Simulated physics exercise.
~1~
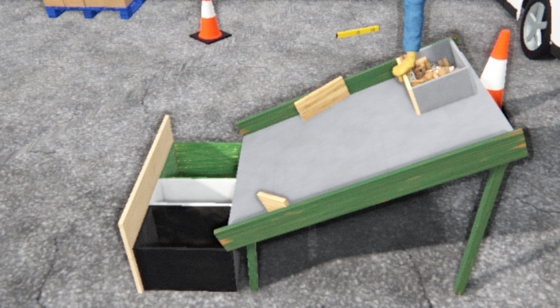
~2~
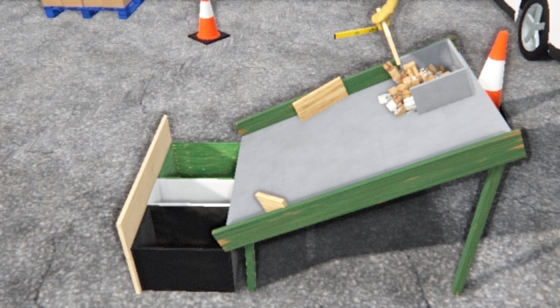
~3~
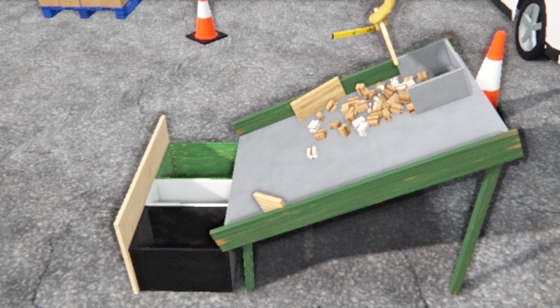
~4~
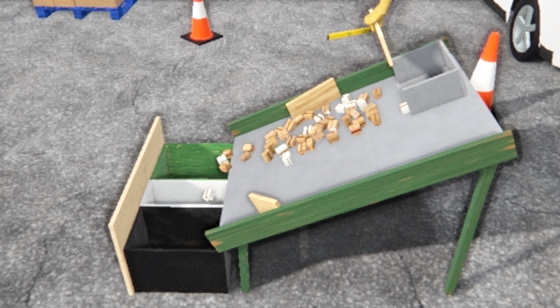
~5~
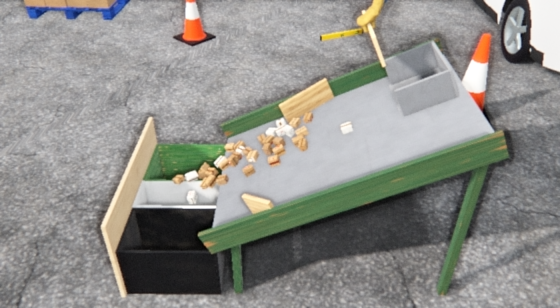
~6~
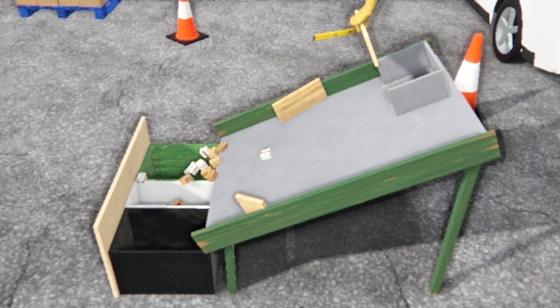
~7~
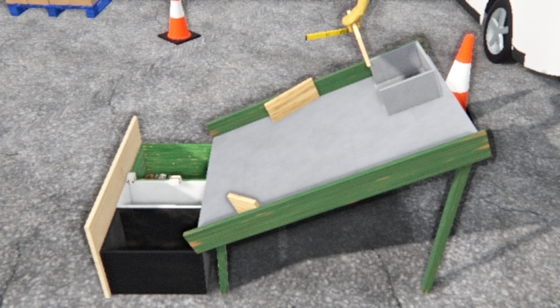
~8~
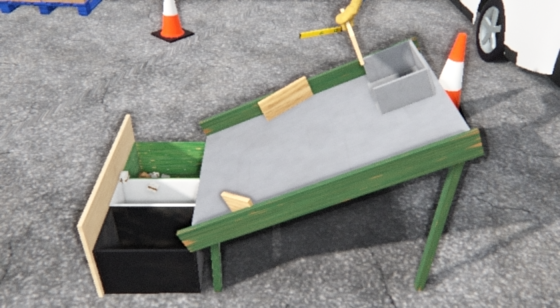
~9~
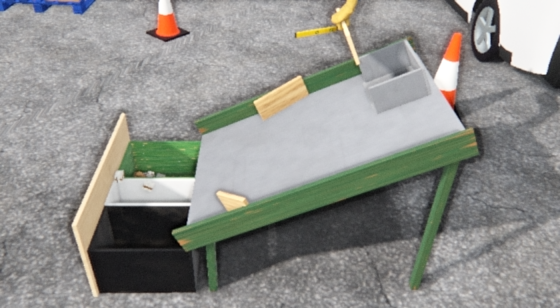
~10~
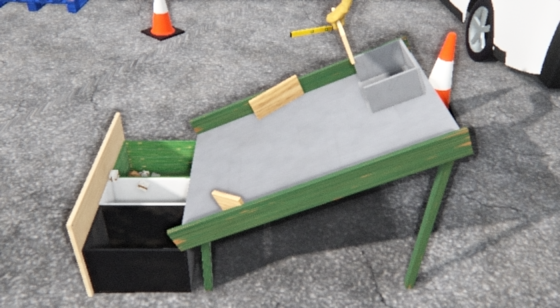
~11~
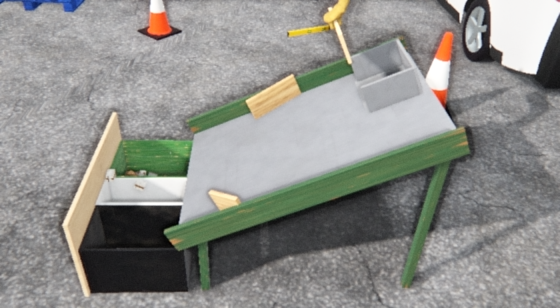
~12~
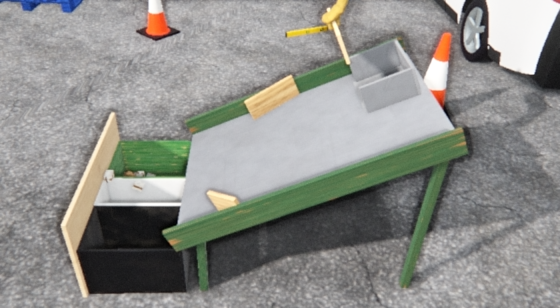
Sloping green-sided table with its yellow gate raised, small parcels spilling from a grey pen and sliding down left into bins.
